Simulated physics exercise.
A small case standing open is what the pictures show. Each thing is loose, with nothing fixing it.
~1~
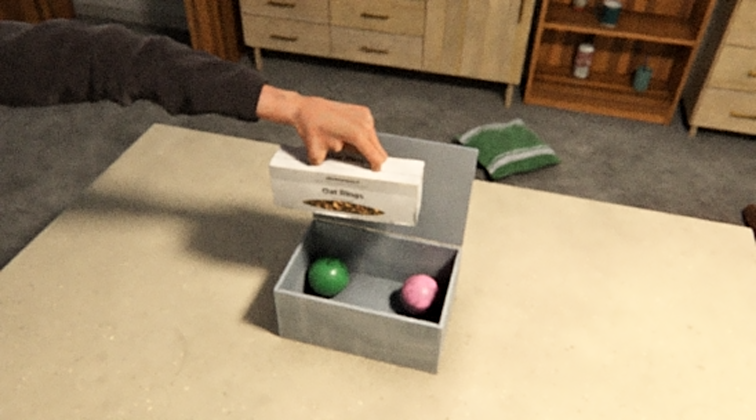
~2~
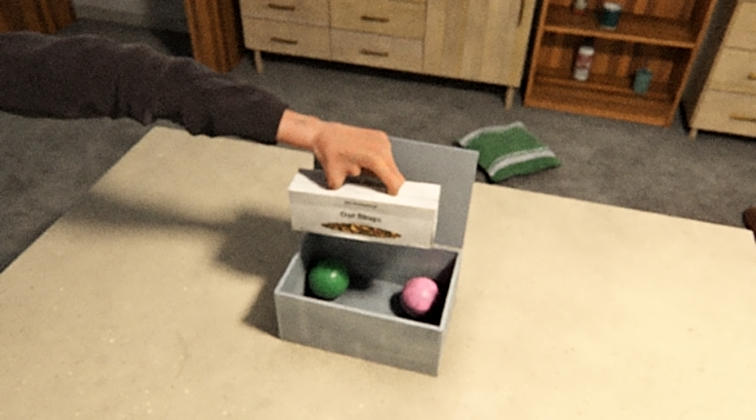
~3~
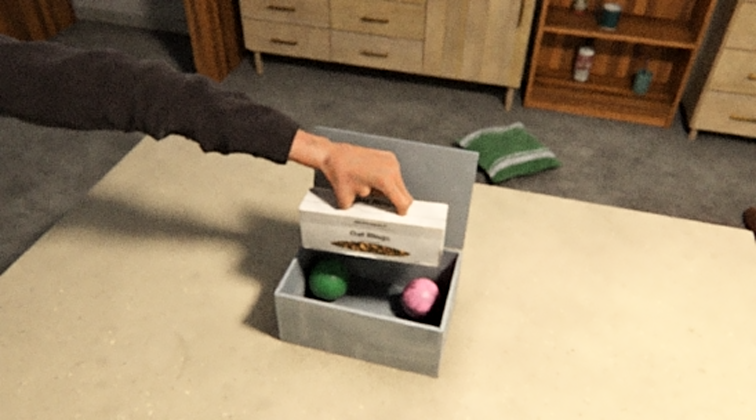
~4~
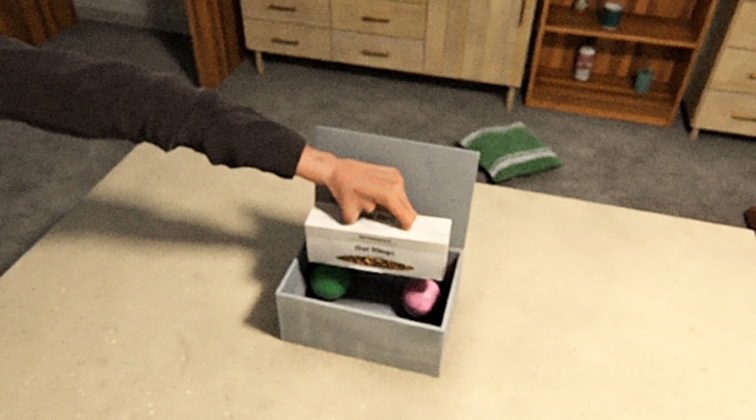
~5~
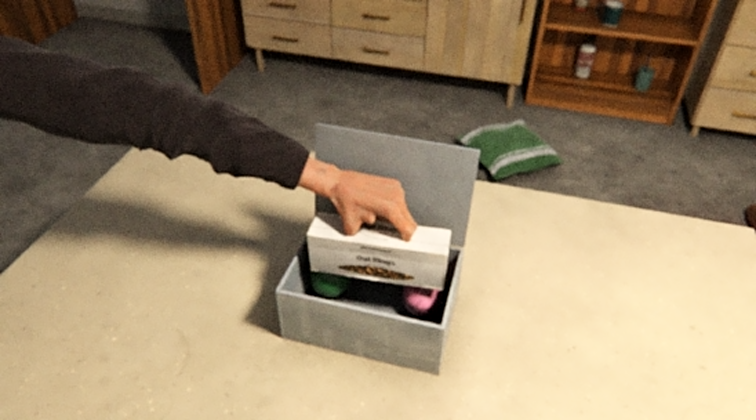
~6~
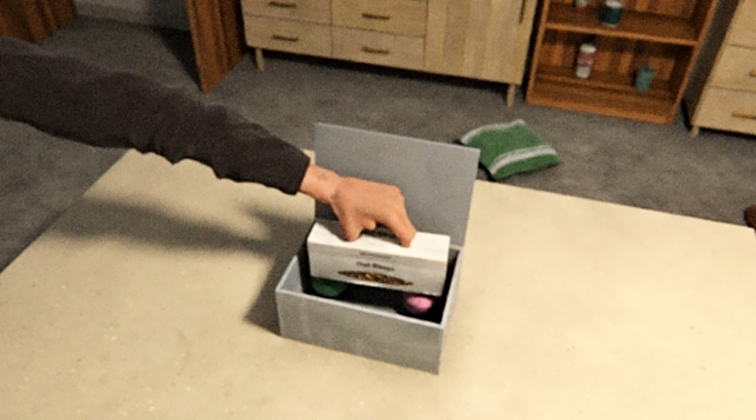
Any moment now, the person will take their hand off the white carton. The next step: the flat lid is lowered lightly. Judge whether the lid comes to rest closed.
It does.
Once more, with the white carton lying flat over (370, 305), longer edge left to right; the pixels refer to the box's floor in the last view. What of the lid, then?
Well, in that case it fits down fine.
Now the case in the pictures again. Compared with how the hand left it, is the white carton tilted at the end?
Once everything settles, it ends up at a slant.
Then, 0.50 s on from there, white carton turned 71° from how it was put near (374, 307).
Then, 1.20 s on from there, lid starting down; white carton on its side near (373, 318); pink ball shifted a little; green apple shifted a little.
Then, 1.70 s on from there, lid 48° above the rim; white carton on its side near (373, 318); green apple shifted a little; pink ball shifted a little.
Then, 2.00 s on from there, lid 17° above the rim; white carton on its side near (373, 318); green apple shifted a little; pink ball shifted a little.
In the end, lid shut; toppled in the box, white carton; the other 2 unmoved. At the end, from the last picture's camera, white carton near (373, 318).
